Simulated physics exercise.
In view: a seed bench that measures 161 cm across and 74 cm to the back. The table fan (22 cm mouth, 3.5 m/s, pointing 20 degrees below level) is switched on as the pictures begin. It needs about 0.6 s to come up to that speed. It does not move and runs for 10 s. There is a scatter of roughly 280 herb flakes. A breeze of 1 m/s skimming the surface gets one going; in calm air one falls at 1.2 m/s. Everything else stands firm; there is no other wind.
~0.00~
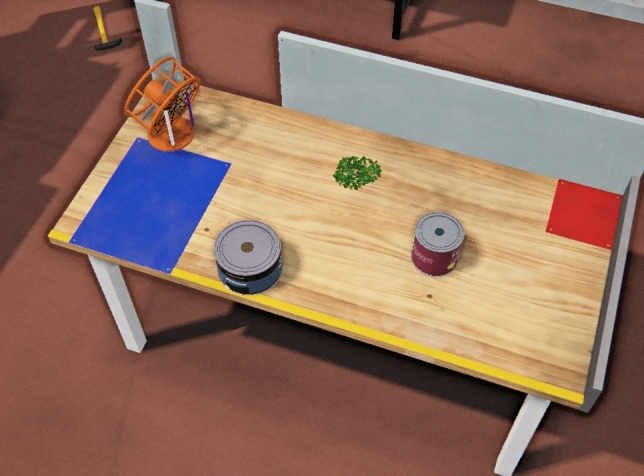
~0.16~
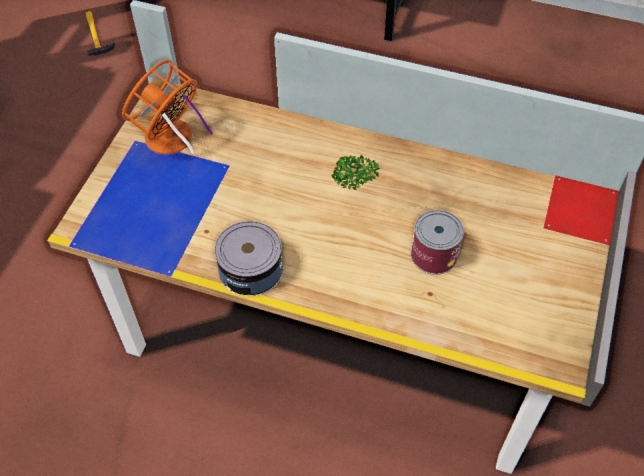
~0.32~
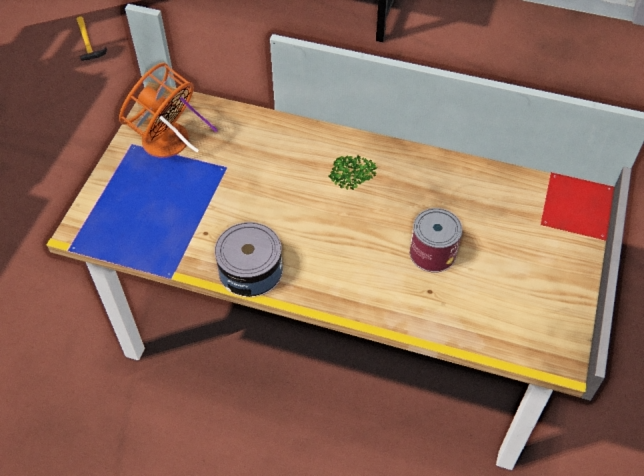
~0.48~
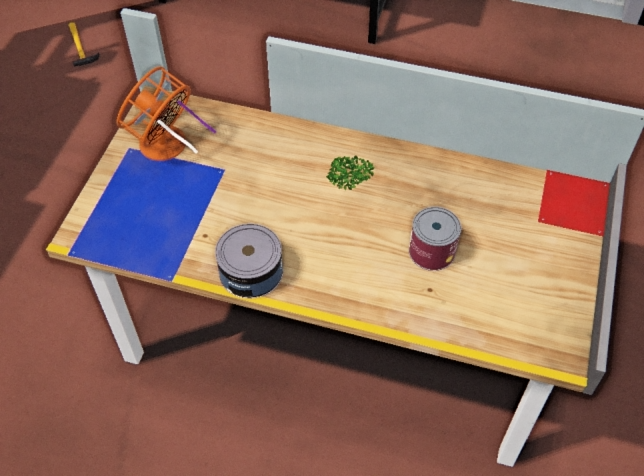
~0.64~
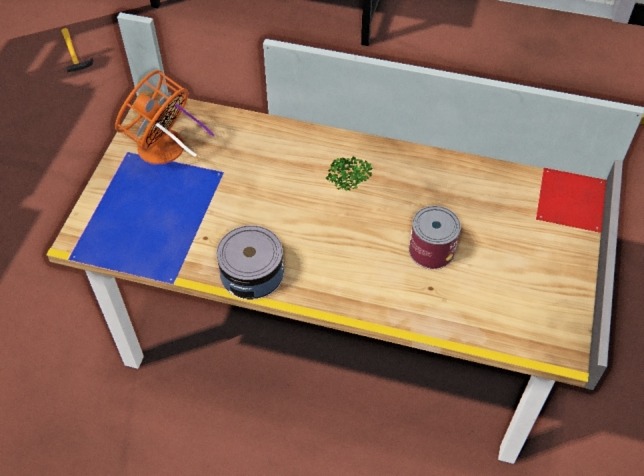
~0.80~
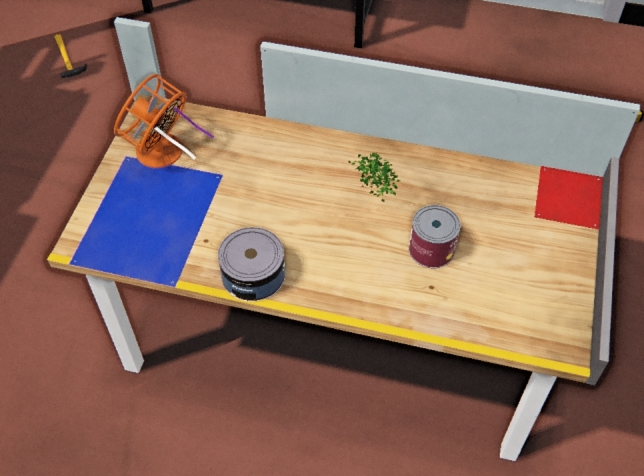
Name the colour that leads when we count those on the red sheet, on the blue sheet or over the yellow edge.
The red one.
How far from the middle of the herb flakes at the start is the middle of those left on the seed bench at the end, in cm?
Roughly 80 cm.
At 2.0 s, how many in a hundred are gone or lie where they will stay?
About 40 %.
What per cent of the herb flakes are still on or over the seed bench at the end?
About 100 %.
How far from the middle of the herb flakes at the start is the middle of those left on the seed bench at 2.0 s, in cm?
Roughly 80 cm.
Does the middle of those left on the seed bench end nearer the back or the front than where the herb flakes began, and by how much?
To the back, by about 15 cm.
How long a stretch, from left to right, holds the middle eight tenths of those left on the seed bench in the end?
Roughly 10 cm.
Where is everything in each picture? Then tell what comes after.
In the first picture, the middle of the herb flakes is near (358, 173), none has stirred yet and the mouth of the table fan is at (163, 97).
In the second picture, the middle of the herb flakes is near (356, 172), none has stirred yet, the red sheet is centred on (582, 210), the yellow edge is centred on (299, 314) and the blue sheet is centred on (152, 205).
In the third picture, the middle of the herb flakes is near (353, 172), none has stirred yet, the top of a tin is at (438, 227) and the top of a large tin is at (248, 249).
In the fourth picture, the middle of the herb flakes is near (351, 173) and none has stirred yet.
In the fifth picture, the middle of the herb flakes is near (350, 173) and about 1 % have left their places.
In the sixth picture, the middle of the herb flakes is near (376, 171), the farthest in sight from the table fan is at (398, 181) and about 95 % have left their places.
After 2.0 s the count stands so, 99 % are on the red sheet, 0 % over the yellow edge and 0 % on the blue sheet; the middle of those still in play is near (594, 181).
After 3.2 s the count stands so, 100 % are on the red sheet, 0 % over the yellow edge and 0 % on the blue sheet; the middle of those still in play is near (593, 180).
After 5.5 s the count stands so, 100 % are on the red sheet, 0 % over the yellow edge and 0 % on the blue sheet; the middle of those still in play is near (594, 178).
After 10.0 s, at the end, 100 % are on the red sheet, 0 % over the yellow edge and 0 % on the blue sheet; the middle of those still in play is near (594, 178).
